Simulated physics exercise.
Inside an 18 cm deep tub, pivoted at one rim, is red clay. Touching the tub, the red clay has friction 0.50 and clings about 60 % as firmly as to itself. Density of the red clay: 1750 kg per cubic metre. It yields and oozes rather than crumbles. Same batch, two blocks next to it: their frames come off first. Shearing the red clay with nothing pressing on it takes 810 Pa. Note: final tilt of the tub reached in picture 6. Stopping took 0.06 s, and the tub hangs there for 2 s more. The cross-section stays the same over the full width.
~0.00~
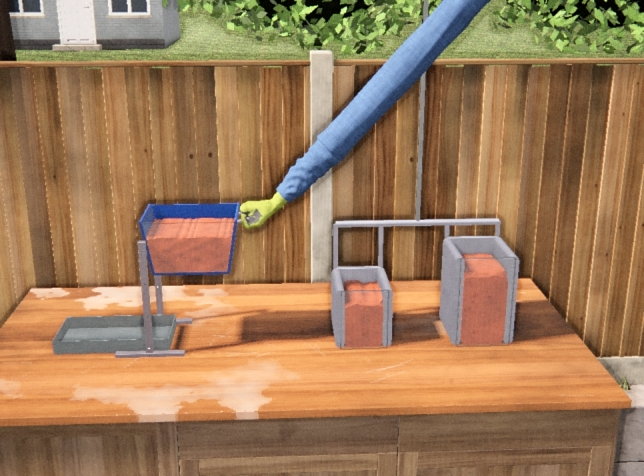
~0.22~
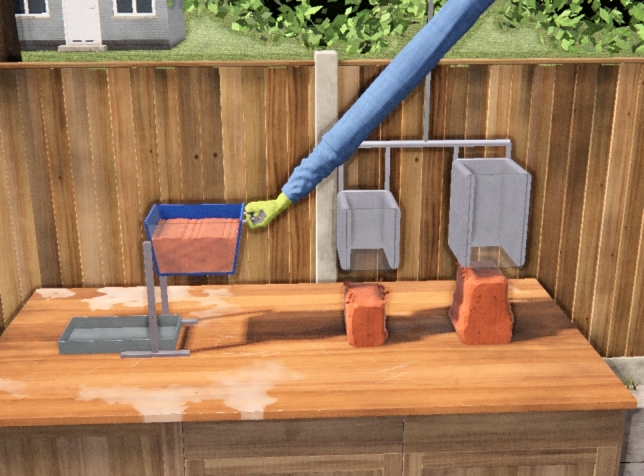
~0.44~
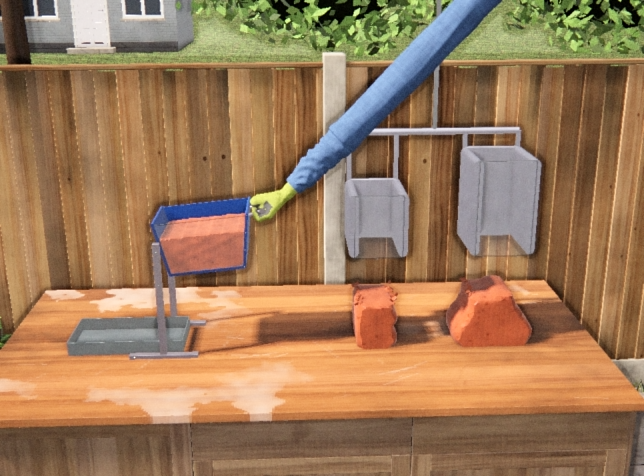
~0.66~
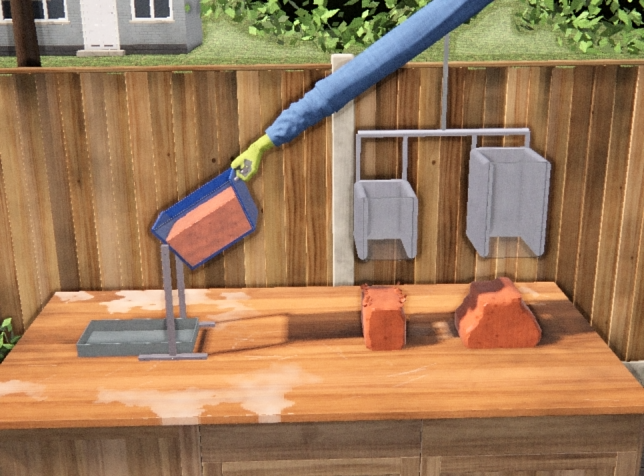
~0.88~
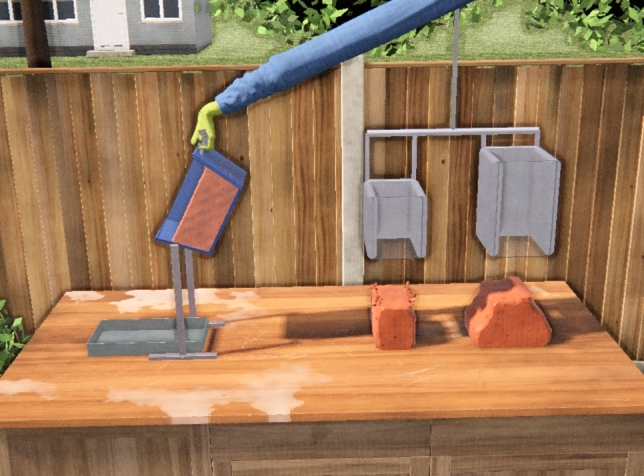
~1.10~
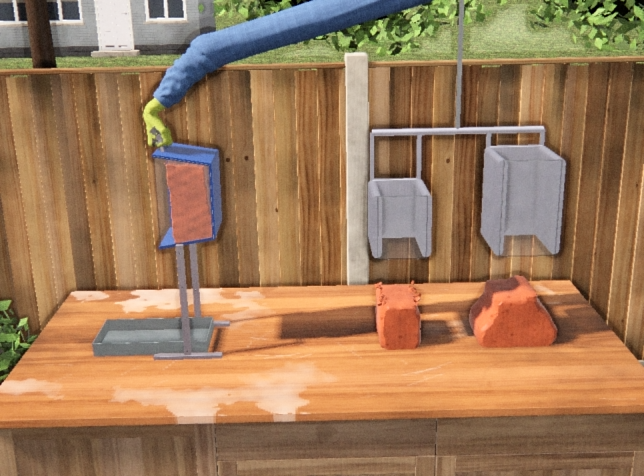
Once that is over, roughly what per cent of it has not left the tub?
Around 34 percent.
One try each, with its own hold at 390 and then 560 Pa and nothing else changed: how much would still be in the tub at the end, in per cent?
In turn about 35 %, 40 %.
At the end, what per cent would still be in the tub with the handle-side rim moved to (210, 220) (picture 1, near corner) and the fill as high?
45 %, roughly.
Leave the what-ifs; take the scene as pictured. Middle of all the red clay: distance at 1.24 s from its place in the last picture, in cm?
Shift: Some 6 cm.
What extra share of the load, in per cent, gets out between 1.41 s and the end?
About 16 percent.
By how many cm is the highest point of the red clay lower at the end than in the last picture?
Roughly 16 cm.
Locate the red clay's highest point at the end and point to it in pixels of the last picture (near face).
(195, 211).
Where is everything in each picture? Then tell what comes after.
The first frame shows handle-side rim at (234, 221), tilt 0 degrees; top of the red clay at (223, 237); blocks stand 18 cm, 28 cm (left to right).
The second frame shows handle-side rim at (239, 221), tilt 0 degrees; top of the red clay at (228, 237); blocks stand 18 cm, 25 cm (left to right).
The third frame shows handle-side rim at (245, 215), tilt 5 degrees; top of the red clay at (240, 231); blocks stand 18 cm, 20 cm (left to right).
The fourth frame shows handle-side rim at (229, 181), tilt 33 degrees; top of the red clay at (235, 198); blocks stand 18 cm, 19 cm (left to right).
The fifth frame shows handle-side rim at (192, 157), tilt 63 degrees; top of the red clay at (208, 170); blocks stand 18 cm, 19 cm (left to right).
The sixth frame shows handle-side rim at (153, 158), tilt 89 degrees; top of the red clay at (173, 165); blocks stand 18 cm, 19 cm (left to right).
After 1.24 s, the tub is at 89 degrees and holds 95 %.
After 1.41 s, the tub is at 89 degrees and holds 49 %.
After 1.58 s, the tub is at 89 degrees and holds 34 %.
After 1.75 s, the tub is at 89 degrees and holds 34 %.
After 3.10 s, at the end, the tub is at 89 degrees and holds 34 %.
